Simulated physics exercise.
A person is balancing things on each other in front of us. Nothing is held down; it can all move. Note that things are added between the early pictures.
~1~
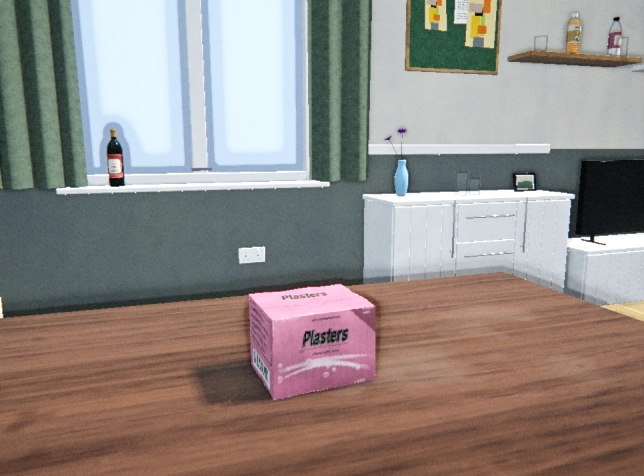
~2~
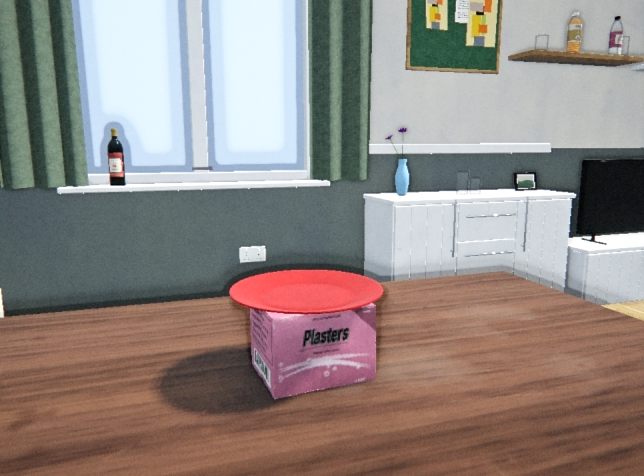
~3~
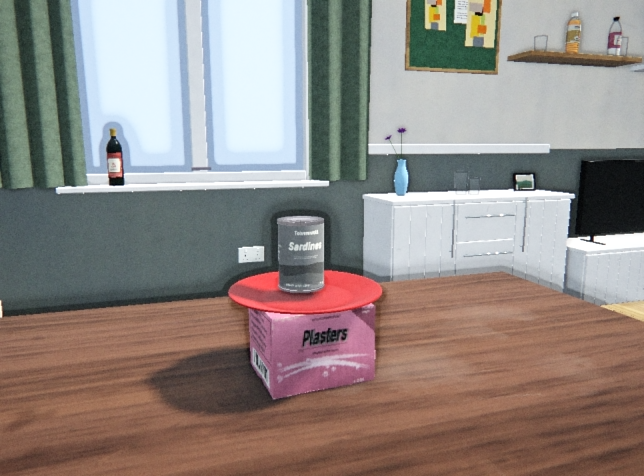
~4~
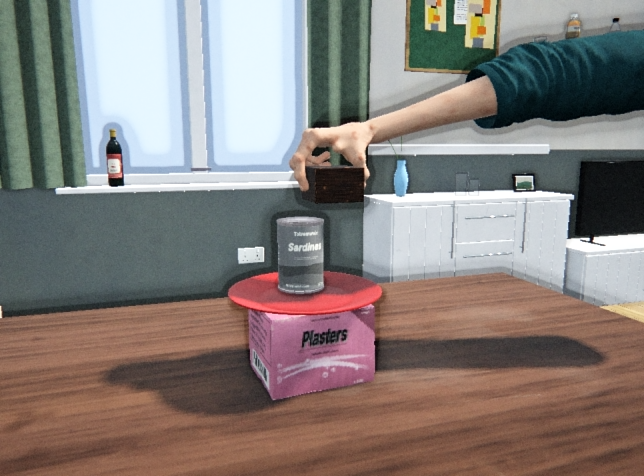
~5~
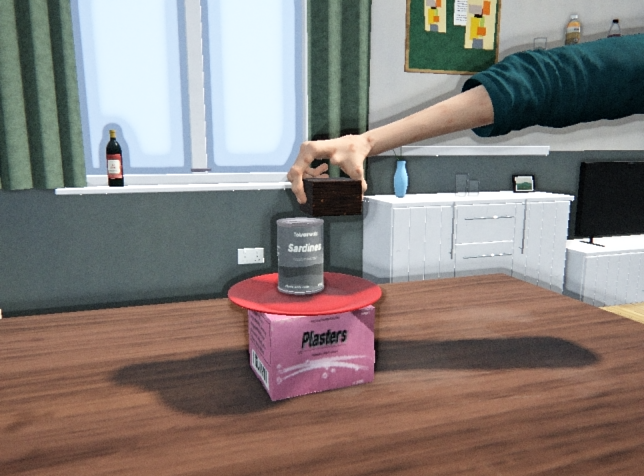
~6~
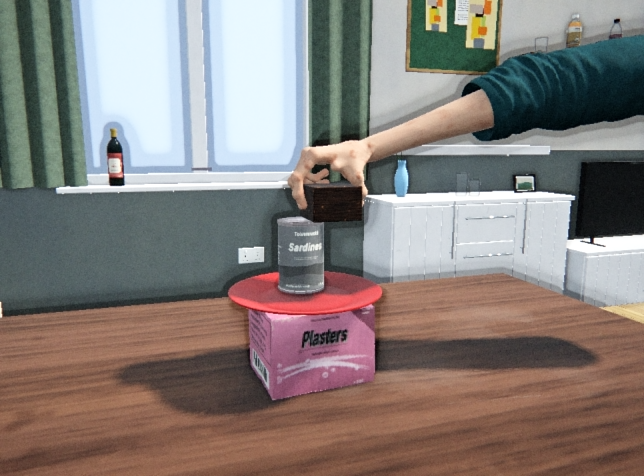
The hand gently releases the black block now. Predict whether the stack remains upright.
It doesn't stay put.
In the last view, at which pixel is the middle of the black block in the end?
Somewhere around (349, 260) in the last picture.
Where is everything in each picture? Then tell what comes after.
The last thing is not in view yet; pink box (310, 337), in the first frame.
The last thing is not in view yet; red plate (307, 293), in the second frame.
The last thing is not in view yet; grey tin (301, 253), in the third frame.
On its way; black block (332, 183); pink box (310, 337), in the fourth frame.
On its way; black block (330, 196); red plate (305, 295), in the fifth frame.
In place under the hand; black block (330, 202); grey tin (301, 254), in the sixth frame.
Then, 0.30 s later than the last frame, black block now fallen.
Then, 0.40 s later than the last frame, things are still on the move.
When it is over, fallen, black block; the other 3 as before. End places, in pixels of the last picture, black block near (350, 260). The pile gives way.
